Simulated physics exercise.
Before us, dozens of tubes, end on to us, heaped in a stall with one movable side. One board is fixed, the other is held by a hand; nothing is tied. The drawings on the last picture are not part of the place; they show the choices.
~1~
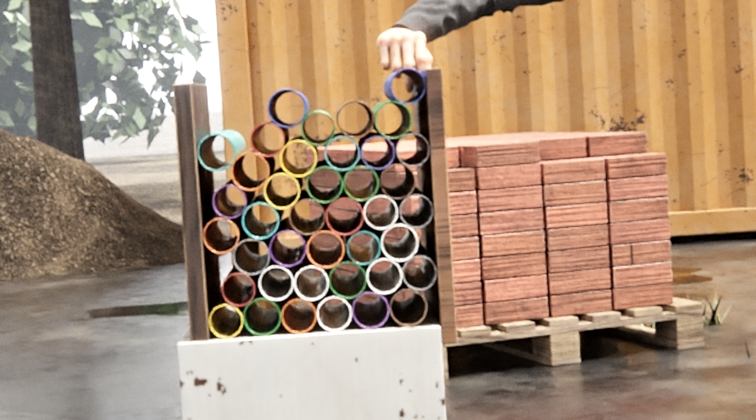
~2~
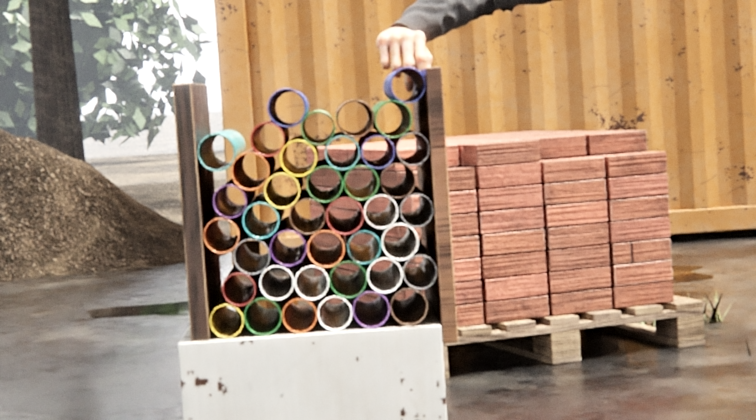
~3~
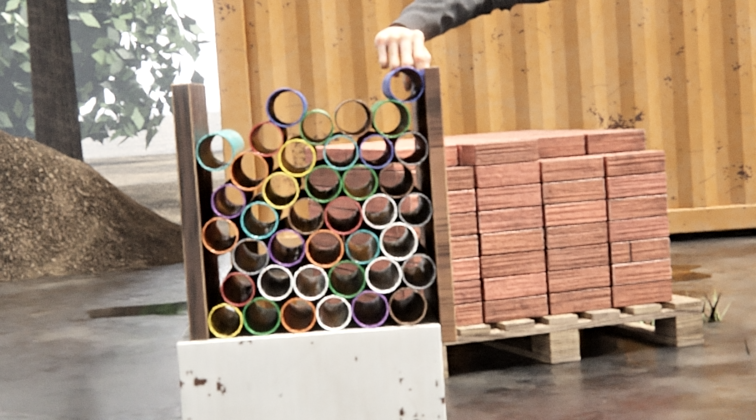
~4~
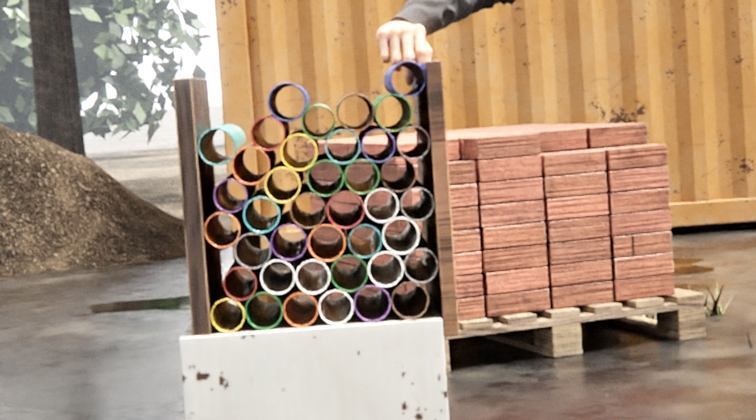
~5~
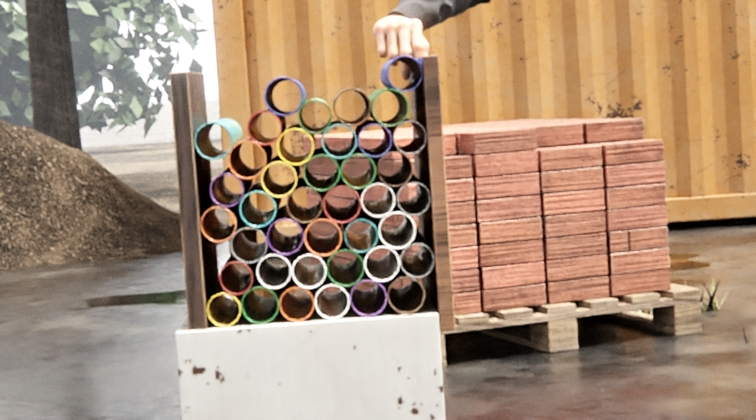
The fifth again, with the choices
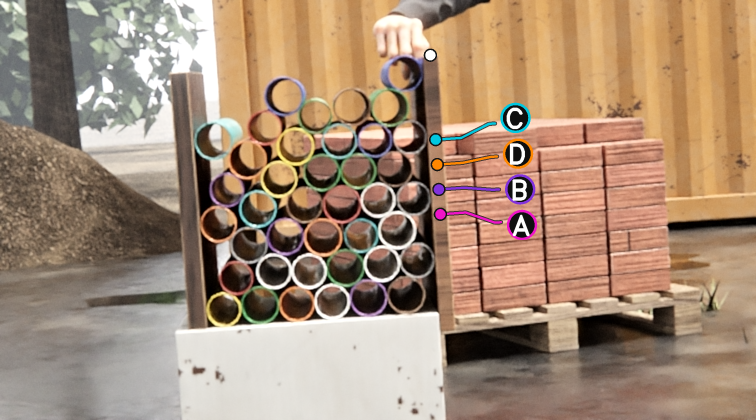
Colorful round tubes sat stacked between two dark upright boards, with a hand resting at the top of the right one, and nothing in the pile visibly shifted while the view wavered slightly.
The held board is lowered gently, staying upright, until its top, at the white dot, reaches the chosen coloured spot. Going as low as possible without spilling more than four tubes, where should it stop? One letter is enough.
It can be let down to A.
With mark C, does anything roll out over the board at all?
Yes.
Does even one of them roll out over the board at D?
Yes.
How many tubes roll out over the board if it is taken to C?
The count is one.
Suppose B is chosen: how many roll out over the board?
At B the number is three.
On the marked copy, A at (441, 214); B at (439, 190); C at (436, 140); D at (438, 164); the white dot at (431, 55).
Following A. Soon after the start, top of the board (426, 124).
Later, top of the board (431, 201).
In the end, top of the board (432, 214), three out over the board.
As for the rest, B three out over the board; C one out over the board; D one out over the board.
